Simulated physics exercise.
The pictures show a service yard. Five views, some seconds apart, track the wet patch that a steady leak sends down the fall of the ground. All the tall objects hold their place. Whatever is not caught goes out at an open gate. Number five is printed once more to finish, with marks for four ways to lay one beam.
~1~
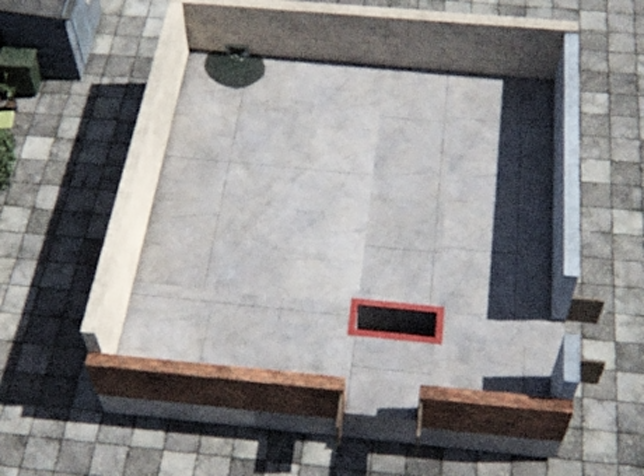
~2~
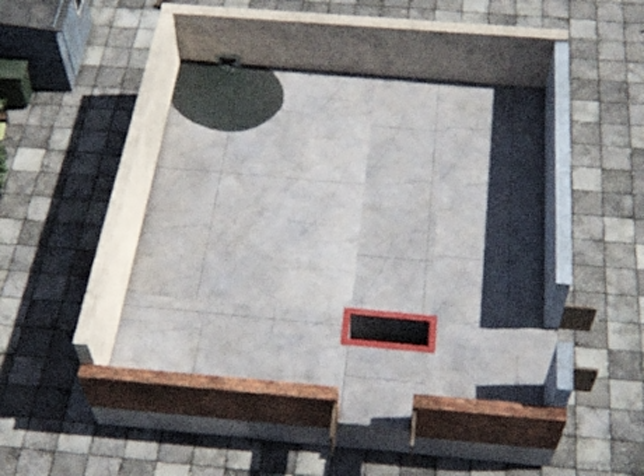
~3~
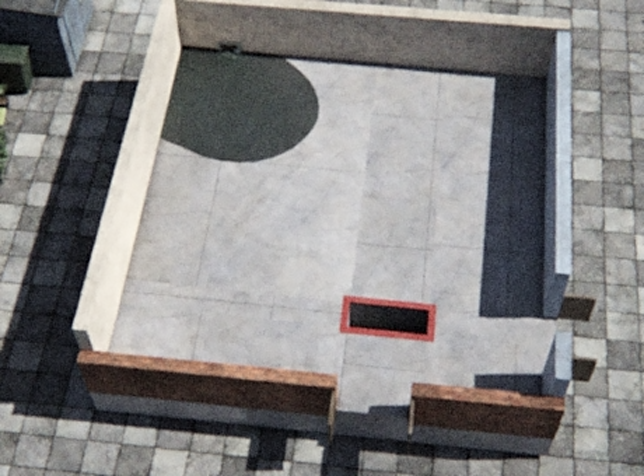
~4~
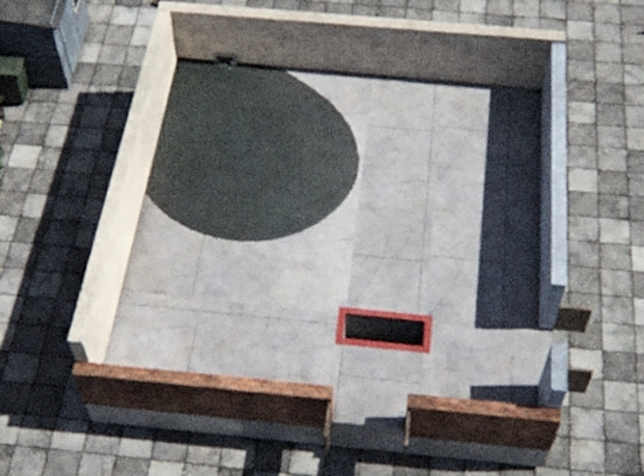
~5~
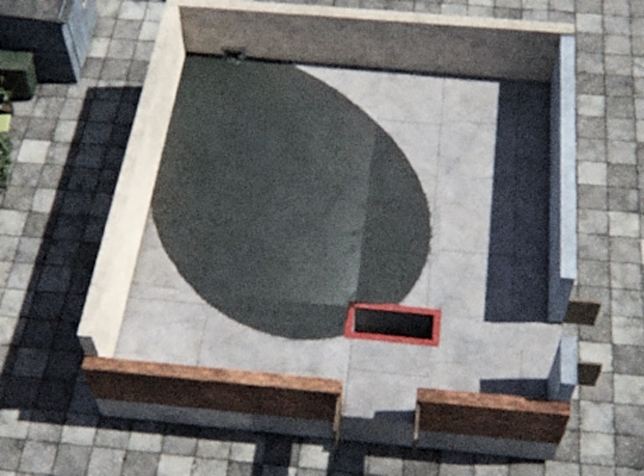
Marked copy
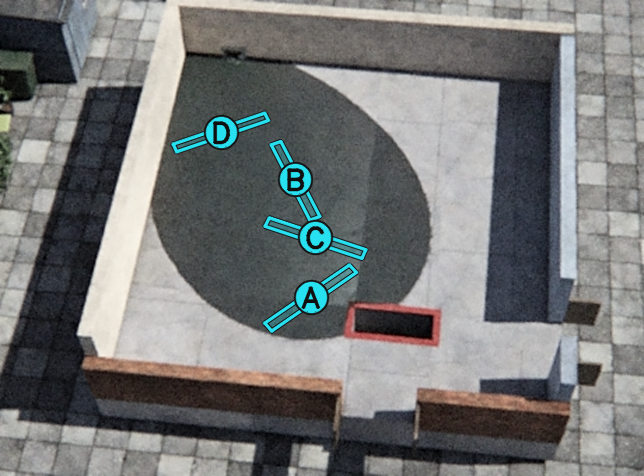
In a walled service yard, a dark wet patch spreads from the top-left corner across the pale ground.
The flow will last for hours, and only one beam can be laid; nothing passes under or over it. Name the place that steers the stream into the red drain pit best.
Choose B.
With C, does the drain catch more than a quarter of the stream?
No.
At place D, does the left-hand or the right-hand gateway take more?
The right gate.
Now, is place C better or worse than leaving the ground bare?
It is worse.
On the marked copy, A from (268, 327) to (352, 268); B from (276, 143) to (314, 218); C from (267, 222) to (363, 254); D from (174, 147) to (266, 116).
Choosing A, about 19 % of the stream goes into the red drain pit, about 78 % out by the gates.
Choosing B, about 32 % of the stream goes into the red drain pit, about 64 % out by the gates.
Choosing C, about 18 % of the stream goes into the red drain pit, about 80 % out by the gates.
Choosing D, about 21 % of the stream goes into the red drain pit, about 76 % out by the gates.
